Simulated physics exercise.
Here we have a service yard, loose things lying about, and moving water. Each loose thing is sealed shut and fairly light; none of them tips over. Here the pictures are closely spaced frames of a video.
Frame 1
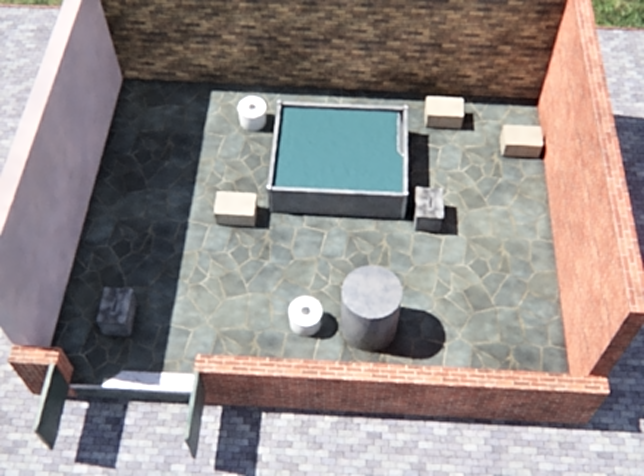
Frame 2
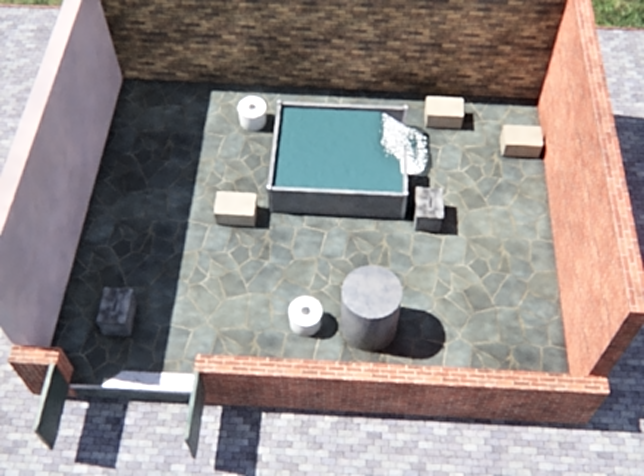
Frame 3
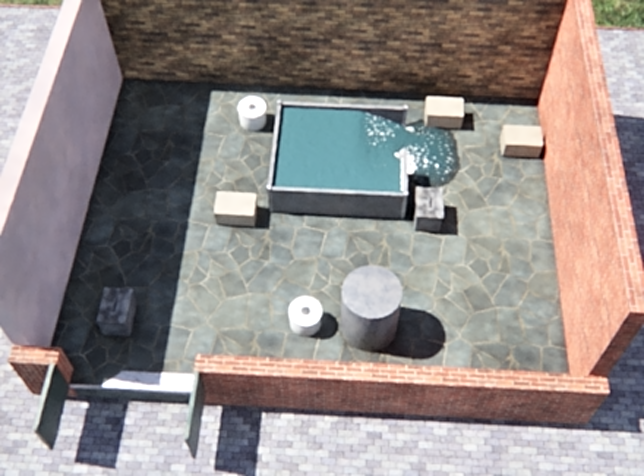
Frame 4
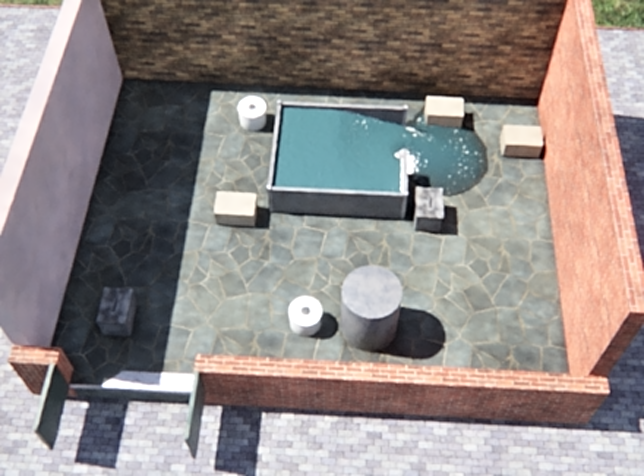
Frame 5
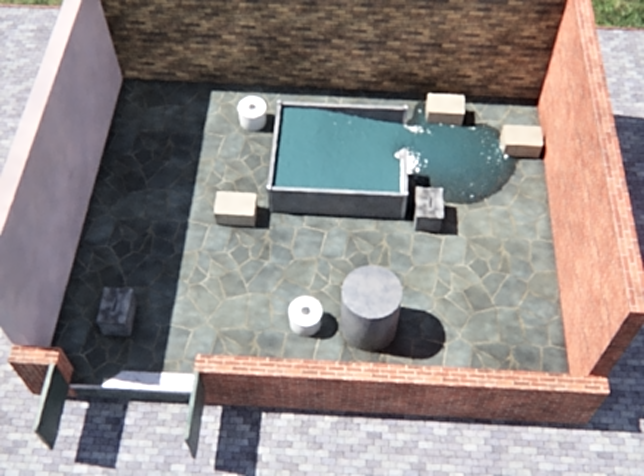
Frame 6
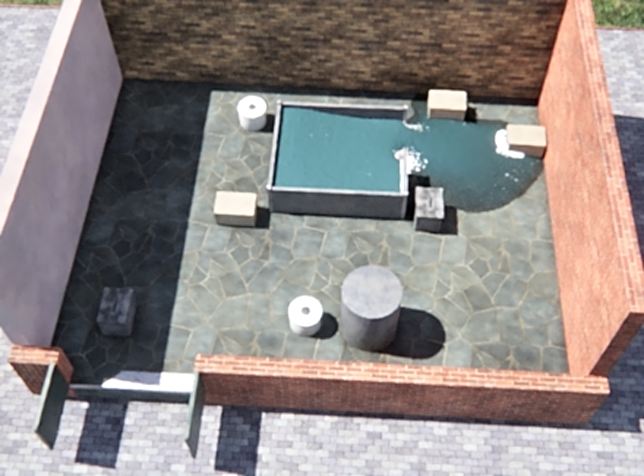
Water pours from the right side of the raised pool and spreads around two pale crates.
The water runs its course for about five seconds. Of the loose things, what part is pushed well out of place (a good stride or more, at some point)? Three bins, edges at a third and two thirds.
Smaller than a third.
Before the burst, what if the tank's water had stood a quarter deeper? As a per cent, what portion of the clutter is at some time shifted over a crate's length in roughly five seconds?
I'd say somewhere about 30 percent.
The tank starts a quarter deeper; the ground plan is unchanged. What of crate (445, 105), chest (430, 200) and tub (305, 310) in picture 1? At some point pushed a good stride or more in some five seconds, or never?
The first did it, the next came up short, and the last came up short.
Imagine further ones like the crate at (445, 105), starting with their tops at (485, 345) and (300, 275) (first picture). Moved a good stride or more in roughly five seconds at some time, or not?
Taking the two as listed, the first reached the mark and the second stopped before it.
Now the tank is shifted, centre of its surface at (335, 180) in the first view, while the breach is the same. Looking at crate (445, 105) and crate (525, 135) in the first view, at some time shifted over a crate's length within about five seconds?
In order: Distance reached, distance reached.
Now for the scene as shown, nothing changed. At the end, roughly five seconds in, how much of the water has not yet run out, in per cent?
100 %.
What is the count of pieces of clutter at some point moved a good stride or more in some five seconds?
2.
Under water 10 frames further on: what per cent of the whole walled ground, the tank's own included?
Something like 25 in a hundred.
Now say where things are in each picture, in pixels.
In the first picture, a crate at (445, 106) rests on the ground; a crate at (523, 135), on the bottom; 0 of 7 have shifted.
In the second picture, a crate at (445, 106), on the bottom; a crate at (523, 135), on the bottom; 0 of 7 have shifted.
In the third picture, a crate at (445, 106) rests on the ground; a crate at (523, 135) rests on the ground; 0 of 7 have shifted.
In the fourth picture, a crate at (445, 106), on the bottom; a crate at (523, 135), on the bottom; 0 of 7 have shifted.
In the fifth picture, a crate at (446, 103), on the bottom, close to its start; a crate at (523, 135) rests on the ground; 1 of 7 have shifted.
In the sixth picture, a crate at (448, 100), on the bottom, close to its start; a crate at (527, 135), on the bottom, close to its start; 2 of 7 have shifted.
A moment on, 0 of 7 are well off their spots; 1 afloat.
Next, 0 of 7 are well off their spots; 2 afloat.
Later, 1 of 7 are well off their spots; 1 afloat.
In the end, 2 of 7 are well off their spots, and 2 have been at some point; 2 afloat.
